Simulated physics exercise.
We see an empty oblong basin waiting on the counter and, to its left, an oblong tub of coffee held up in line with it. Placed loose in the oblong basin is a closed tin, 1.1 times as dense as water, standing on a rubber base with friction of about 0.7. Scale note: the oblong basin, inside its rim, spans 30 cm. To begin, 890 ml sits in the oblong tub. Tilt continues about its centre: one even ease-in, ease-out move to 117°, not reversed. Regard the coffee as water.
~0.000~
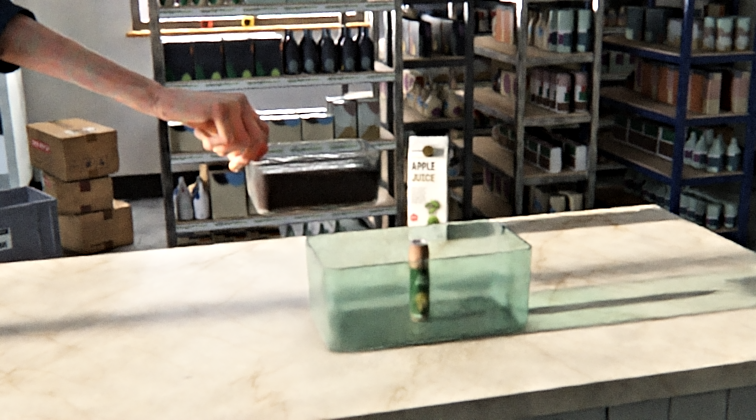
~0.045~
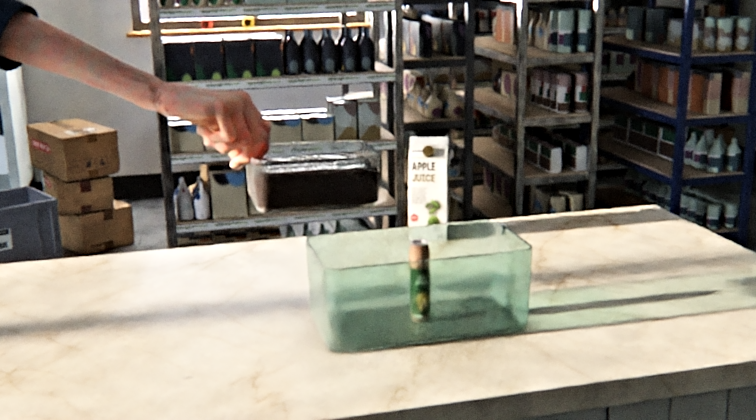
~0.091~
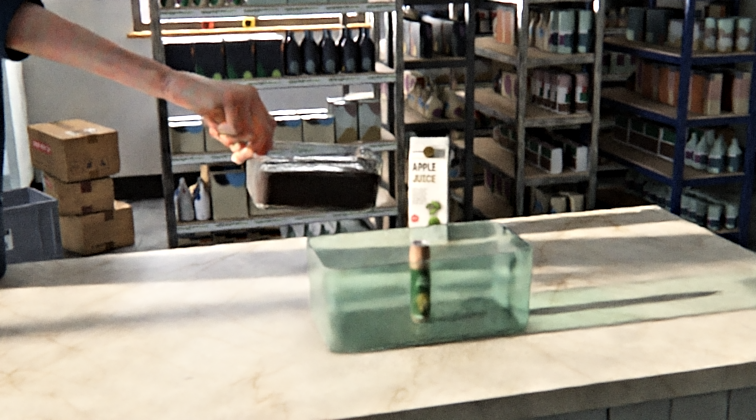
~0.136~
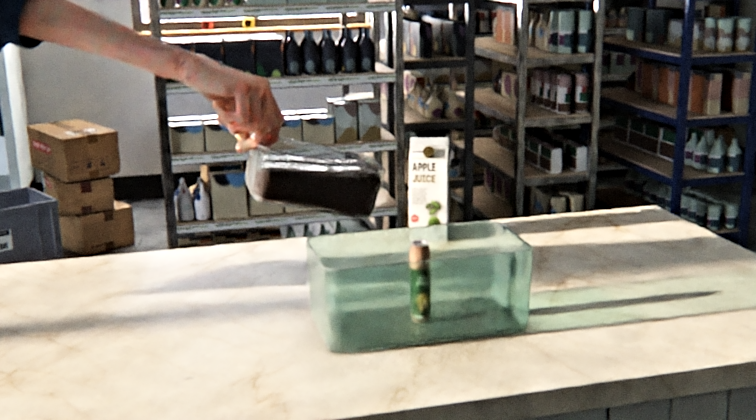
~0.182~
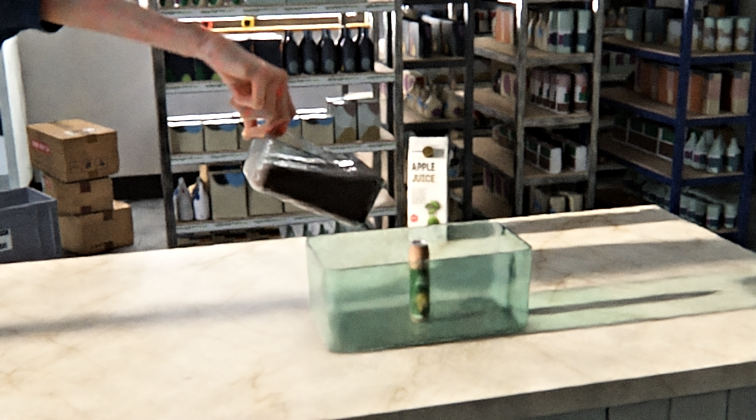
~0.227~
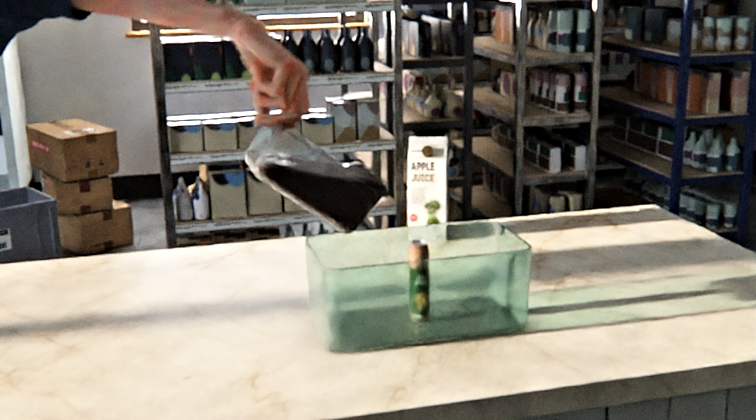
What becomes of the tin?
It's going to be knocked down.
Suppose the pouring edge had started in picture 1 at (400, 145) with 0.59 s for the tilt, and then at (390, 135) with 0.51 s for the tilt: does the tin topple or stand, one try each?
The tin stays vertical the first time and overturns the second time.
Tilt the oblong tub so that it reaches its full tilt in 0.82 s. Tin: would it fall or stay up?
Outcome - the tin remains standing.
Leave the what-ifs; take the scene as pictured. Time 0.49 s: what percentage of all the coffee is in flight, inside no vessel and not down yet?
About 14 per cent.
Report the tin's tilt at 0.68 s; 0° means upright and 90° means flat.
It leans about 15° from upright.
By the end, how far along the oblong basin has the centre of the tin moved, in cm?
Around 8.5 cm.
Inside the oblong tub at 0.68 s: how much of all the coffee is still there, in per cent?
I reckon near 1 per cent still sits there.
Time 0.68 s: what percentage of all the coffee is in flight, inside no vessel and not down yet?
I'd say some 4 per cent is in the air.
After 0.49 s the tilt is 108° and 8 per cent is still to pour; the tin stands where it began.
After 0.68 s the tilt is 117° and 1 per cent is still to pour; the tin leans 14°.
After 0.87 s the tilt is 117° and 0 per cent is still to pour; the tin leans 24°.
After 1.09 s the tilt is 117° and 0 per cent is still to pour; the tin lies on its side.
In the end the tin lies on its side.
